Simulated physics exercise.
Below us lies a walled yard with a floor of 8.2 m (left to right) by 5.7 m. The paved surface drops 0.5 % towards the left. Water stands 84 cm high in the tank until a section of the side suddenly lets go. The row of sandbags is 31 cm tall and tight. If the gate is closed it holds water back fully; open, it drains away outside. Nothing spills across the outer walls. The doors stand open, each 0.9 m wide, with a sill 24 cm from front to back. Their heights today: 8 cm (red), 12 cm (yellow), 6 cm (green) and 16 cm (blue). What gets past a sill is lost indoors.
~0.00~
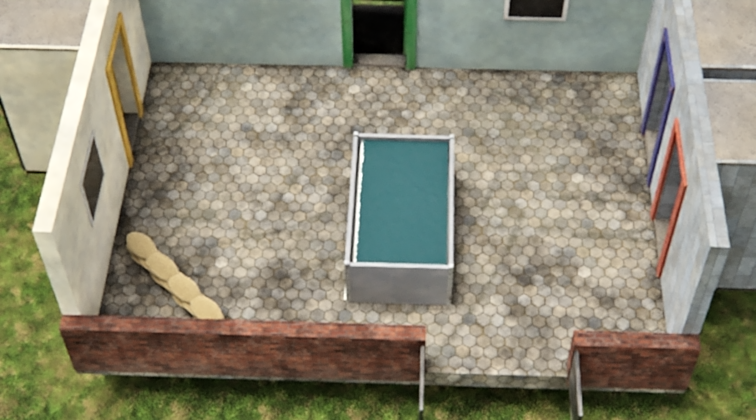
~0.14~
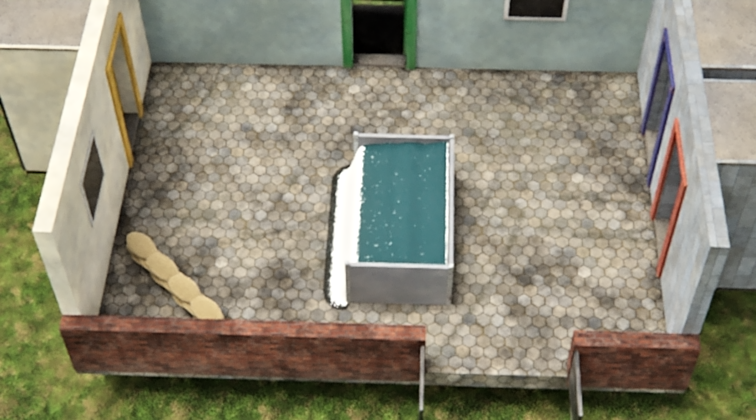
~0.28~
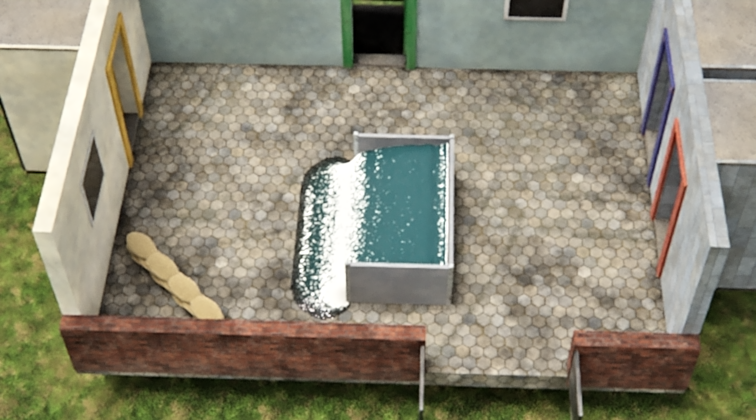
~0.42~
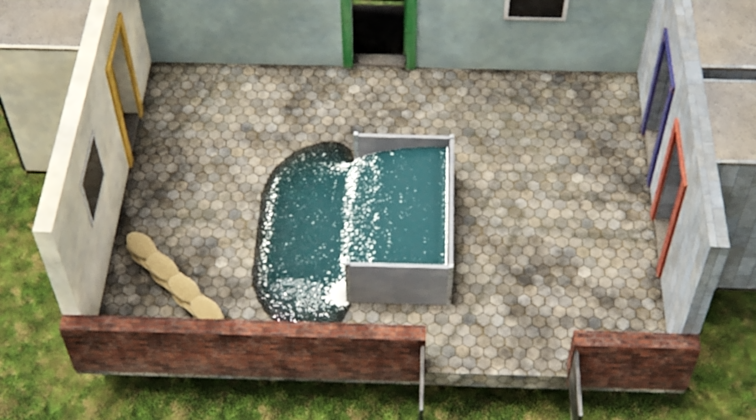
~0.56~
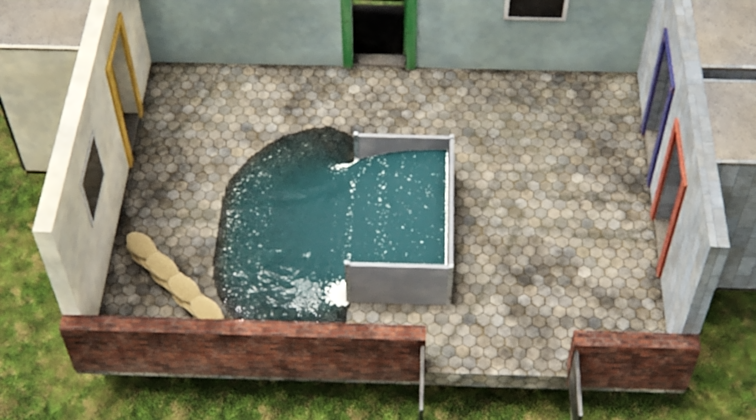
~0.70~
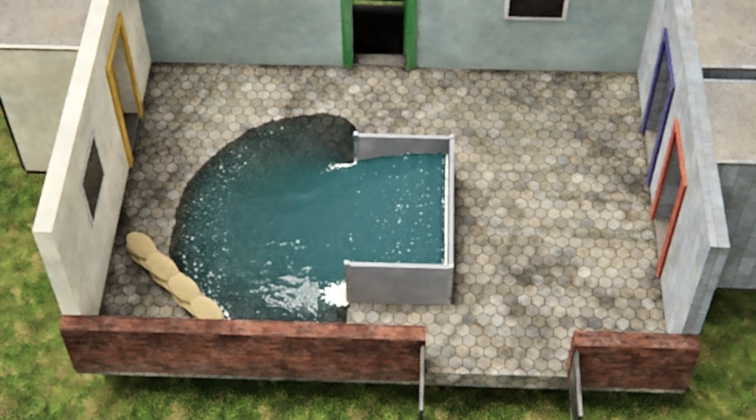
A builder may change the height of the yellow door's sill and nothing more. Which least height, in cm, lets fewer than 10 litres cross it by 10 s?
At least 25 cm or so.
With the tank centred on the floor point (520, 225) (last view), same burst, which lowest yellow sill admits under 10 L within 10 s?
Then roughly 22 cm.
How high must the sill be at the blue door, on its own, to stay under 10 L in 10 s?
About 9.5 cm at blue.
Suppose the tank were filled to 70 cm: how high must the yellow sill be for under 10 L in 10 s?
Some 20 cm.
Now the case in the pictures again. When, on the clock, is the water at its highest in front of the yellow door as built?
At about 1.8 s.
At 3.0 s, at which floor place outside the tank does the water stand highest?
At about (148, 82).
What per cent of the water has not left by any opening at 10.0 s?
Roughly 94 in a hundred.
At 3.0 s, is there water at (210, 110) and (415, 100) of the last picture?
In that order: Wet, still dry.
After 1.4 s water covers 35 % of the floor, deepest (56 cm) near (120, 218); 22 cm at the yellow door, 4 litres in over its 12 cm sill.
After 3.0 s water covers 40 % of the floor, deepest (44 cm) near (148, 82); 18 cm at the yellow door, 77 litres in over its 12 cm sill.
After 10.0 s water covers 95 % of the floor, deepest (12 cm) near (536, 82); 8 cm at the yellow door, 104 litres in over its 12 cm sill.
At the yellow door as built, the water arrived by 1.2 s and peaked near 28 cm at 1.8 s.
With a sill of 19 cm, 33 litres would have come in within the 10 s; with 31 cm, 1 litre. So under 10 litres takes about 25 cm.
